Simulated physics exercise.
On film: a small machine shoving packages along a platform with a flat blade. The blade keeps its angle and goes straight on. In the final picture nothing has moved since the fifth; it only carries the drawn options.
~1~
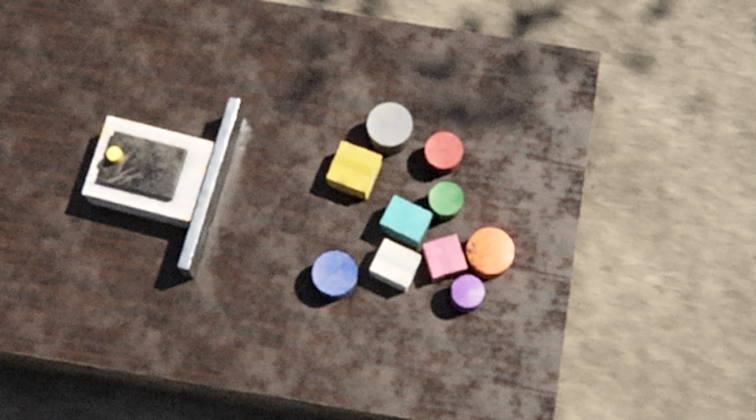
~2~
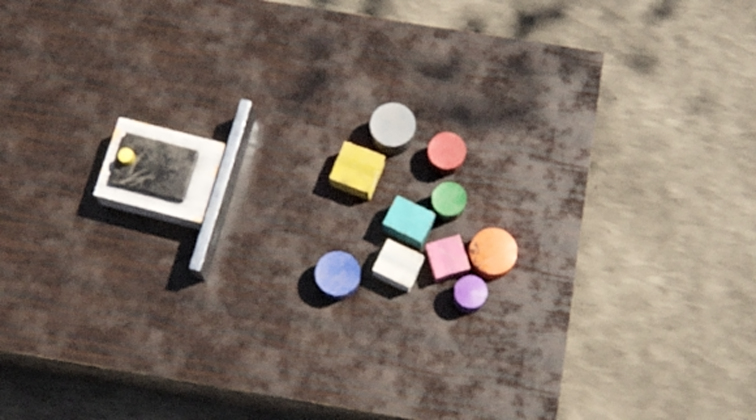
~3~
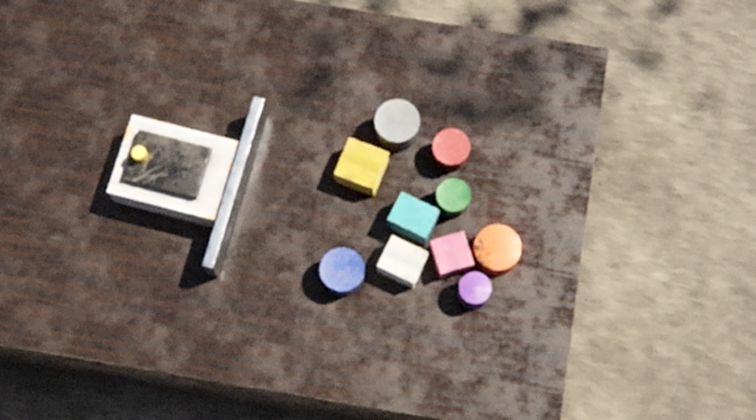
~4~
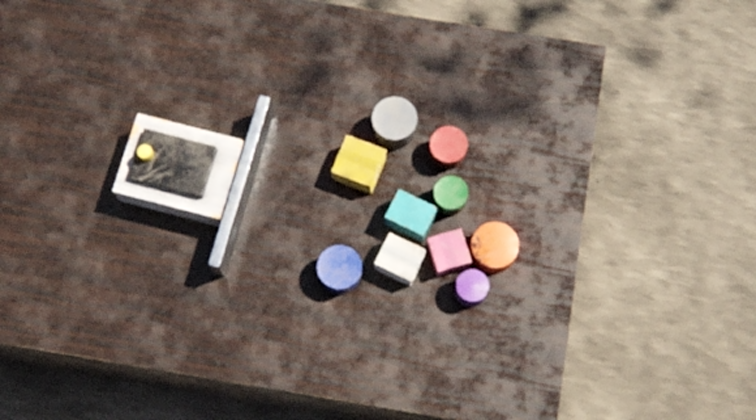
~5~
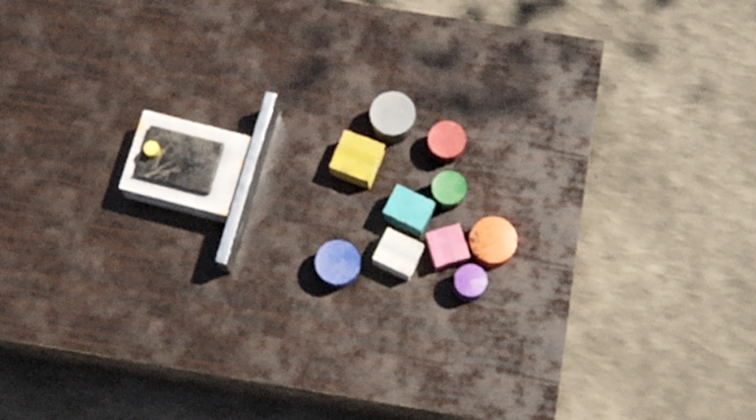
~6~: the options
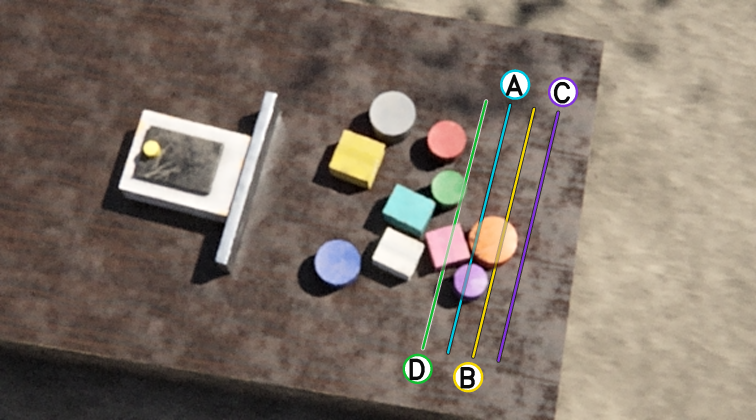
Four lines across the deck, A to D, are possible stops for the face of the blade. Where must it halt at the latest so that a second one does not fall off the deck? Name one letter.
As far as mark B.
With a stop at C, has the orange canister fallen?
Yes.
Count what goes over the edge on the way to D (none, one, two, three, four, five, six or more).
The count is none.
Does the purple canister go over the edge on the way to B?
By then, no.
On the marked copy, A at (480, 226); B at (504, 230); C at (529, 234); D at (455, 222).
With B. Early on, robot (277, 175); blue pail (349, 268); yellow parcel (377, 163).
Further on, robot (369, 190); orange canister (510, 238); blue pail (418, 322).
At the end, robot (441, 201); orange canister (569, 248); green pail (573, 208); none fallen.
As for the rest, A is within the limit but short; C drops two; D is within the limit but short.
